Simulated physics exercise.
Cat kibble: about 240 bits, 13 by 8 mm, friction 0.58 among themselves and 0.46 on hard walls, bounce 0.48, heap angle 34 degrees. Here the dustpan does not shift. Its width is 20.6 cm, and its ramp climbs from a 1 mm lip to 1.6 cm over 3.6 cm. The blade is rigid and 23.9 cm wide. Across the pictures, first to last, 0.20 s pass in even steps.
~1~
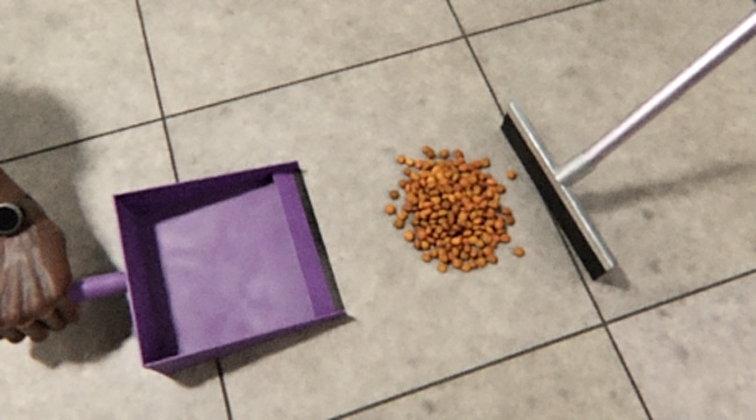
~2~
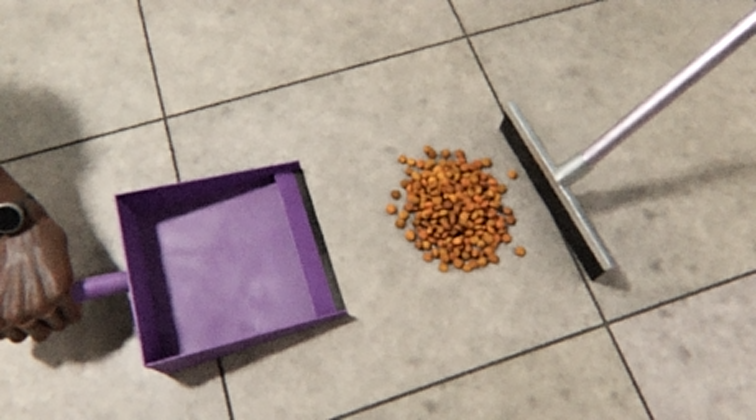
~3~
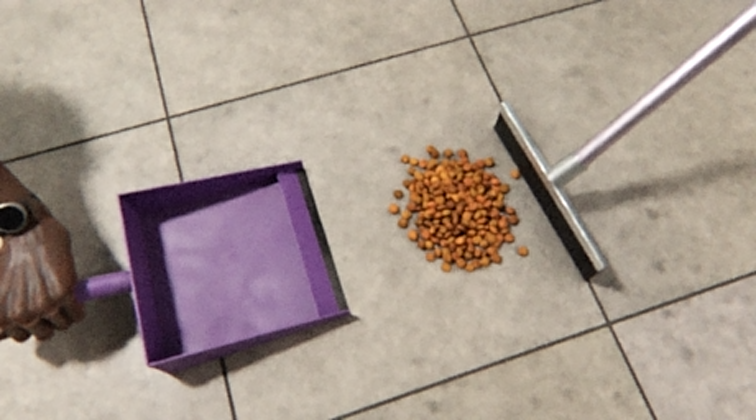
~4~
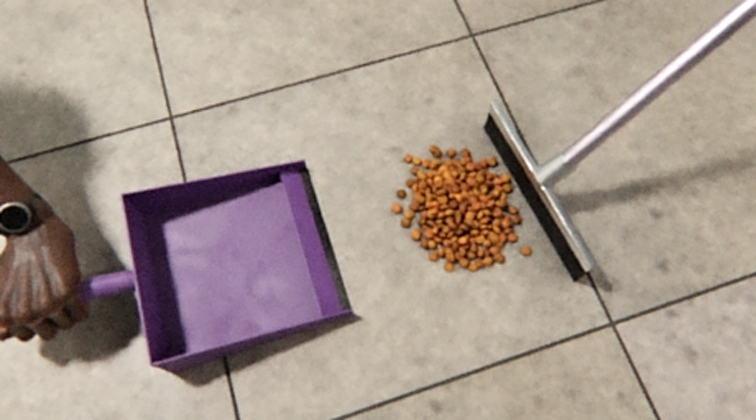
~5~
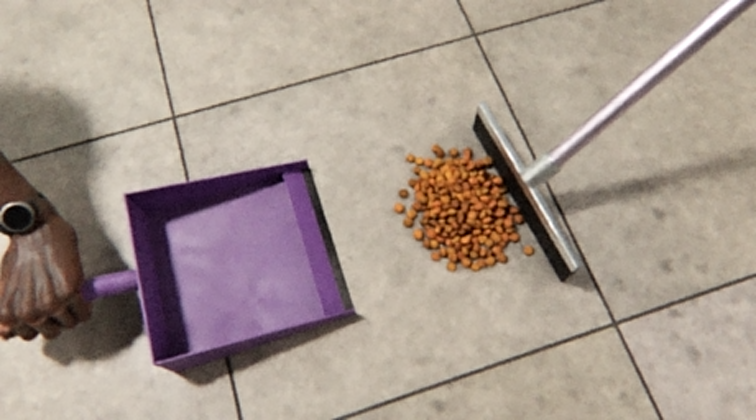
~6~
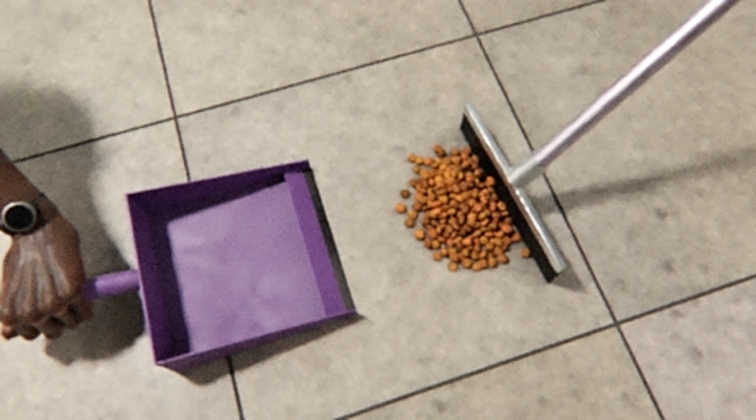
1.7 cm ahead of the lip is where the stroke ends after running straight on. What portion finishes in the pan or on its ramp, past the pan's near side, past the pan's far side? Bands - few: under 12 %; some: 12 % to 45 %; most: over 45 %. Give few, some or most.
In the pan or on its ramp: Some, past the pan's near side: Few, past the pan's far side: Few.
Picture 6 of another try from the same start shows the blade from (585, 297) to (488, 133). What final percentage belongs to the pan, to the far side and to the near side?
Final per cent - pan 25, far 0, near 25.
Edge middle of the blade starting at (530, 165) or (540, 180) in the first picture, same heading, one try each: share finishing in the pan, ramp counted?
Around 20 percent, then around 30 percent.
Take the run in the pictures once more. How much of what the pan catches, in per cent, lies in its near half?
Close to 30 %.
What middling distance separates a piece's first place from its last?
That distance is close to 18 cm.
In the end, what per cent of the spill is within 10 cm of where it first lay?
About 5 %.
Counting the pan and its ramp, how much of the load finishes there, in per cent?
Roughly 35 %.
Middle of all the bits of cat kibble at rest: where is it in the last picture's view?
Look around (332, 227) in the last picture.
Then, 0.21 s after the last picture, middle of the blade 13 cm from the lip; 0 % over the lip, far side 0 %, near side 5 %.
Then, 0.35 s after the last picture, middle of the blade 6 cm from the lip; 5 % over the lip, far side 5 %, near side 5 %.
Then, 0.62 s after the last picture, middle of the blade 3 cm from the lip; 35 % over the lip, far side 5 %, near side 10 %.
In the end, pan 35 %, near side 10 %, far side 5 %, in front of the lip or behind the blade 50 %.
